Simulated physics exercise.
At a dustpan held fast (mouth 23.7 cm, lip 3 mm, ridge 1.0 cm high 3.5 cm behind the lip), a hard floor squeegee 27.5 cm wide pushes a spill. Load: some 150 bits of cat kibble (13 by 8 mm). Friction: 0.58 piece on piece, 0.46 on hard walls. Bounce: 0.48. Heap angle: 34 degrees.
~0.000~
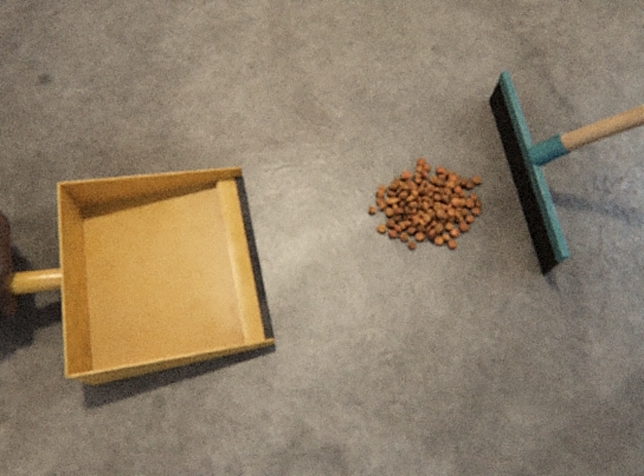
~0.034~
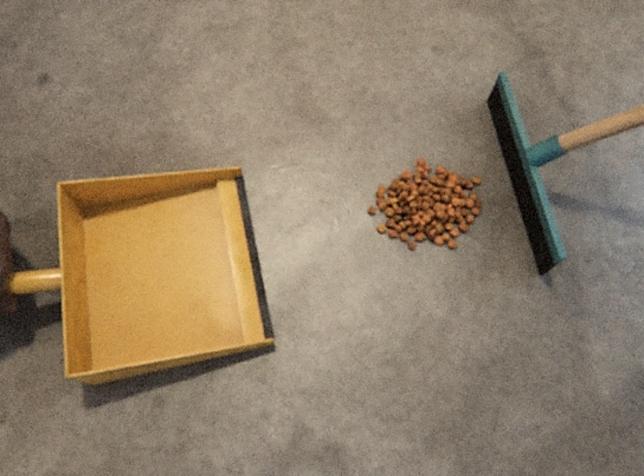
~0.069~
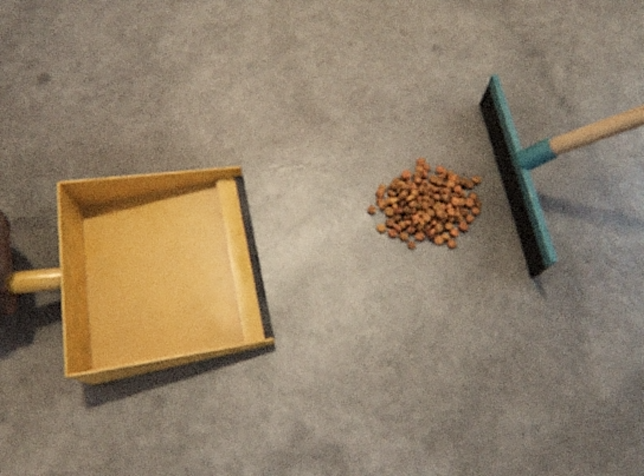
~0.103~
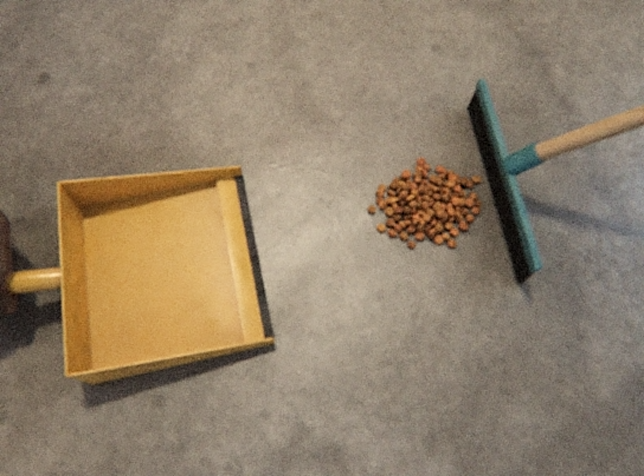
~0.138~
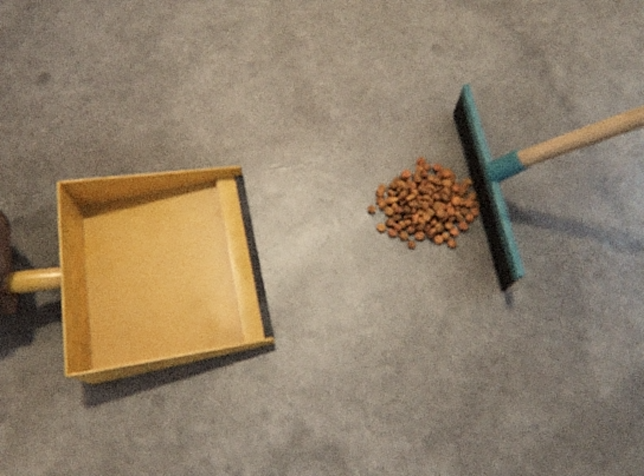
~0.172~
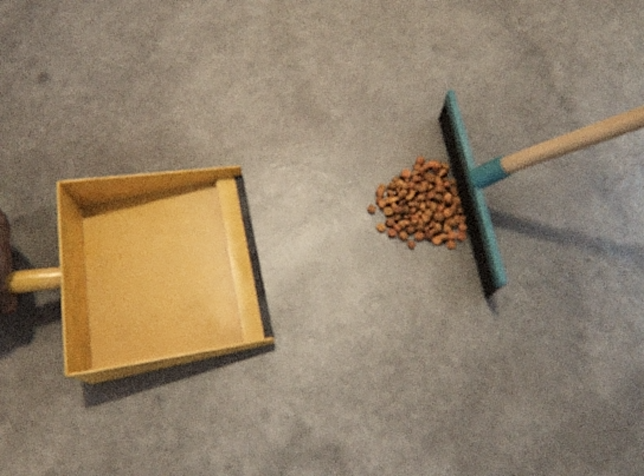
A yellow dustpan lies on the left of a mottled grey floor, seen from directly above, its dark-edged open side facing right and its handle held at the left edge. Right of centre sits a loose heap of reddish-brown kibble, with a teal squeegee on a pale wooden handle beyond it. The squeegee slides left and presses into the heap's right side, while the dustpan and camera stay still.
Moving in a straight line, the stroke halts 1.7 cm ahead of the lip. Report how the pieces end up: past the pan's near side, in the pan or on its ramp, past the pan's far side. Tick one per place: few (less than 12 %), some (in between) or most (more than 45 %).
Past the pan's near side - few; in the pan or on its ramp - some; past the pan's far side - few.
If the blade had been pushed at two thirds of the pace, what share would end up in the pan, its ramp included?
It would be around 35 per cent.
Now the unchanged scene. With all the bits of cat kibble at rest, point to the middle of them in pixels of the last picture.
Est. centre at rest: (261, 251) px.
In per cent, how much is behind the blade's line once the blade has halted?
Roughly 5 per cent of it.
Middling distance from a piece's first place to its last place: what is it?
Near 24 cm.
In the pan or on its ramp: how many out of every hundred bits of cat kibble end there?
I'd say around 35 percent.
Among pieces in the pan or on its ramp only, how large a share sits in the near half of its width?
About 60 percent of it.
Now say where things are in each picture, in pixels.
Blade from (561, 257) to (503, 79), moved 0.0 cm, 0 of the pieces shifted so far; middle of the pieces at (427, 205); pan at (158, 276), in the first picture.
Blade from (559, 258) to (501, 80), moved 0.4 cm, 0 of the pieces shifted so far; middle of the pieces at (427, 205), in the second picture.
Blade from (549, 262) to (493, 82), moved 1.7 cm, 0 of the pieces shifted so far; middle of the pieces at (427, 205), in the third picture.
Blade from (535, 268) to (480, 86), moved 3.7 cm, 0 of the pieces shifted so far; middle of the pieces at (427, 204), in the fourth picture.
Blade from (517, 276) to (465, 92), moved 6.1 cm, 11 of the pieces shifted so far; middle of the pieces at (427, 204), in the fifth picture.
Blade from (500, 283) to (449, 97), moved 8.5 cm, 68 of the pieces shifted so far; middle of the pieces at (425, 205); pan at (158, 274). The blade's pace is about 0.70 m/s, heading 11 degrees towards the viewer's side, in the sixth picture.
After 0.36 s, middle of the blade 16 cm from the lip; 0 % over the lip, far side 5 %, near side 0 %.
After 0.49 s, middle of the blade 7 cm from the lip; 0 % over the lip, far side 5 %, near side 0 %.
After 0.75 s, middle of the blade 3 cm from the lip; 35 % over the lip, far side 5 %, near side 0 %.
In the end, at 1.2 s, near side 0 %, pan 35 %, far side 5 %, in front of the lip or behind the blade 60 %.
